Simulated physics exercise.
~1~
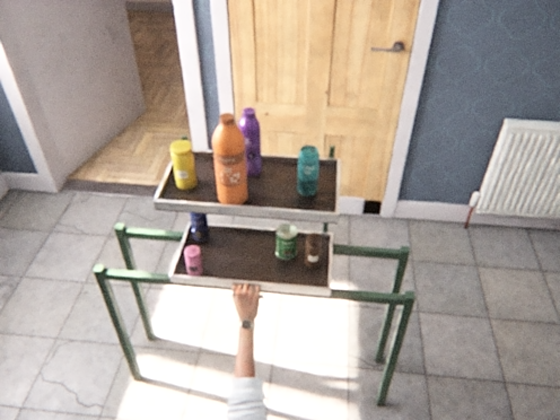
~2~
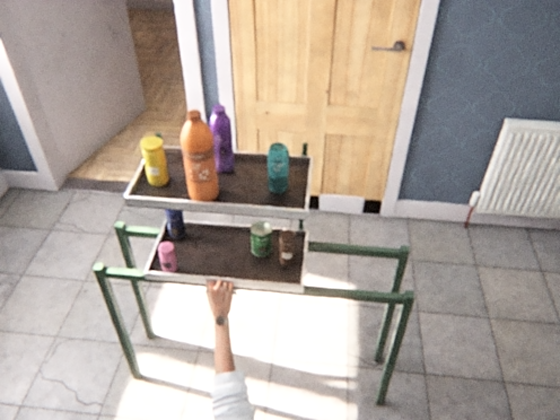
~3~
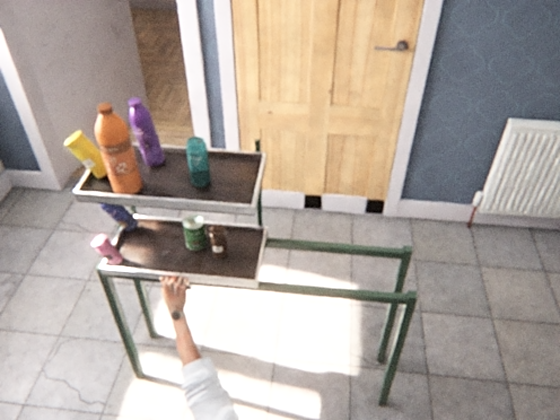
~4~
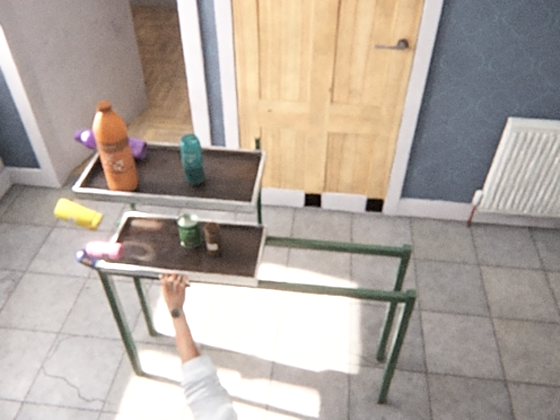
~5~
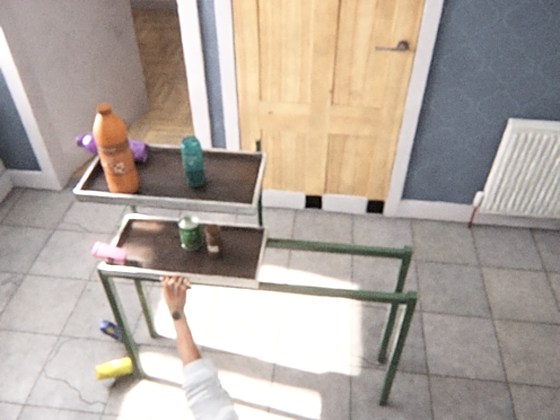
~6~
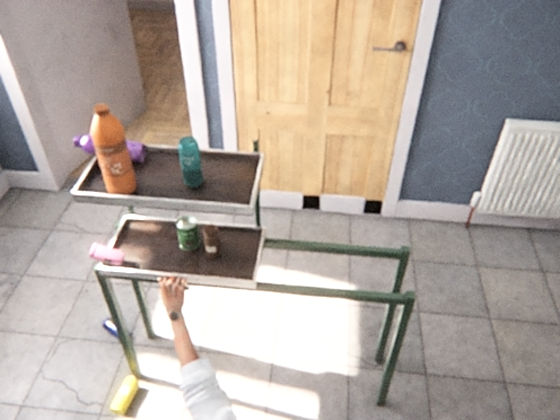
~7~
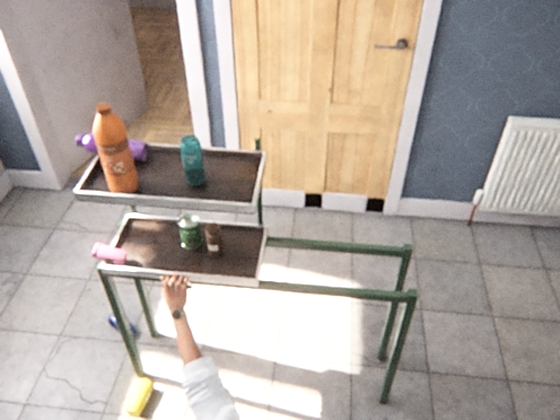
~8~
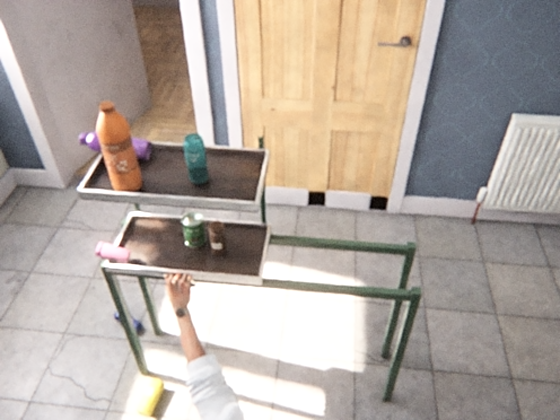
Two-tier tray sliding left by hand and stopping, purple and pink containers toppling aboard, yellow and blue ones falling to the floor.
